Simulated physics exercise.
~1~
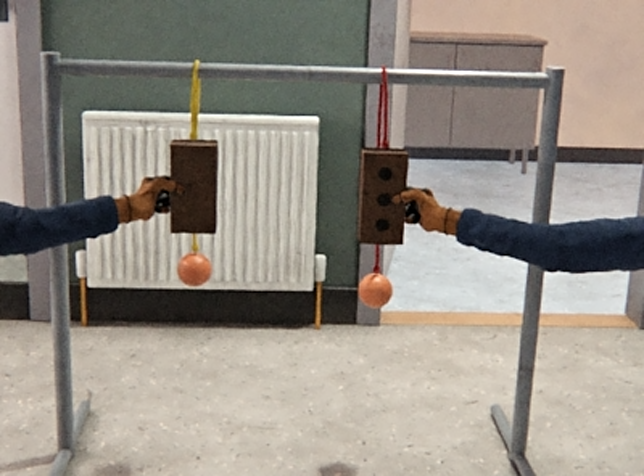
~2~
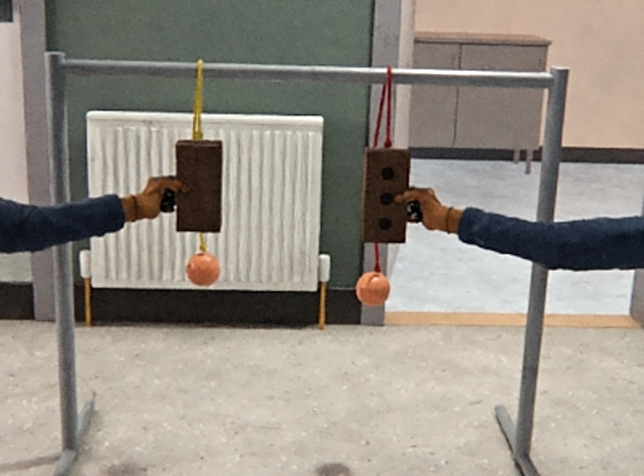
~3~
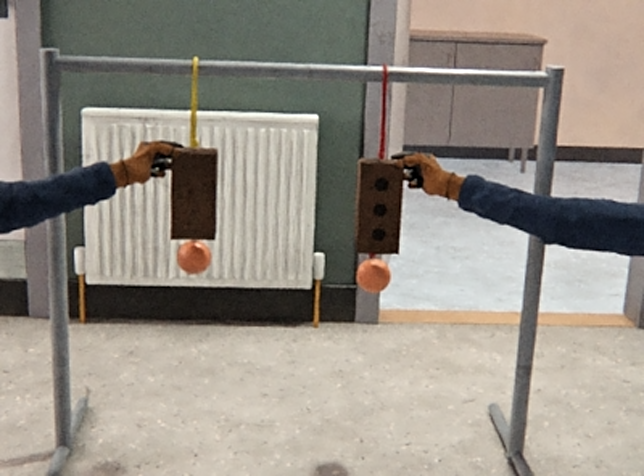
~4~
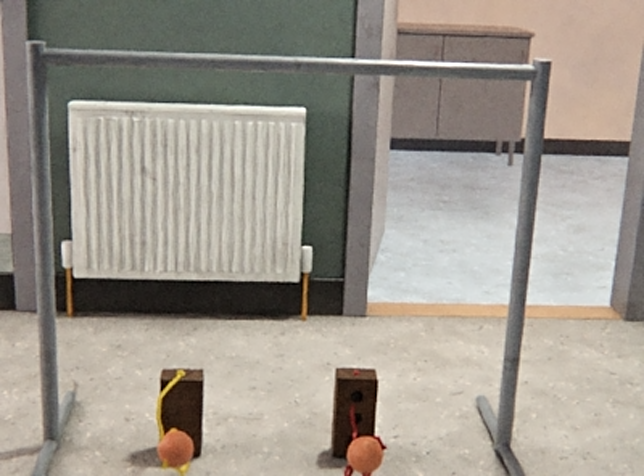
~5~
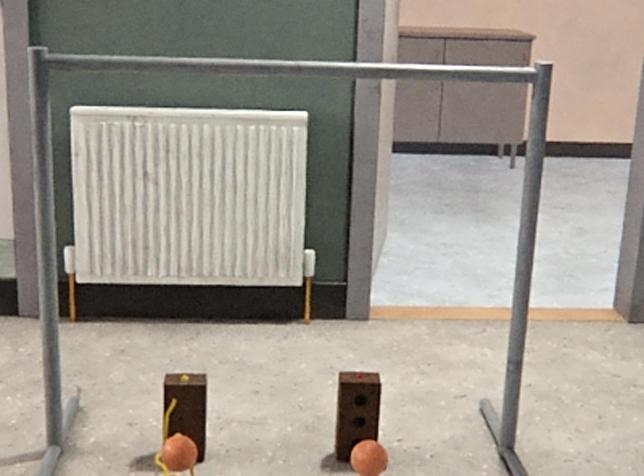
Two dark bricks with orange balls hanging on yellow and red cords slip lower beside gloved hands, ending on the floor.
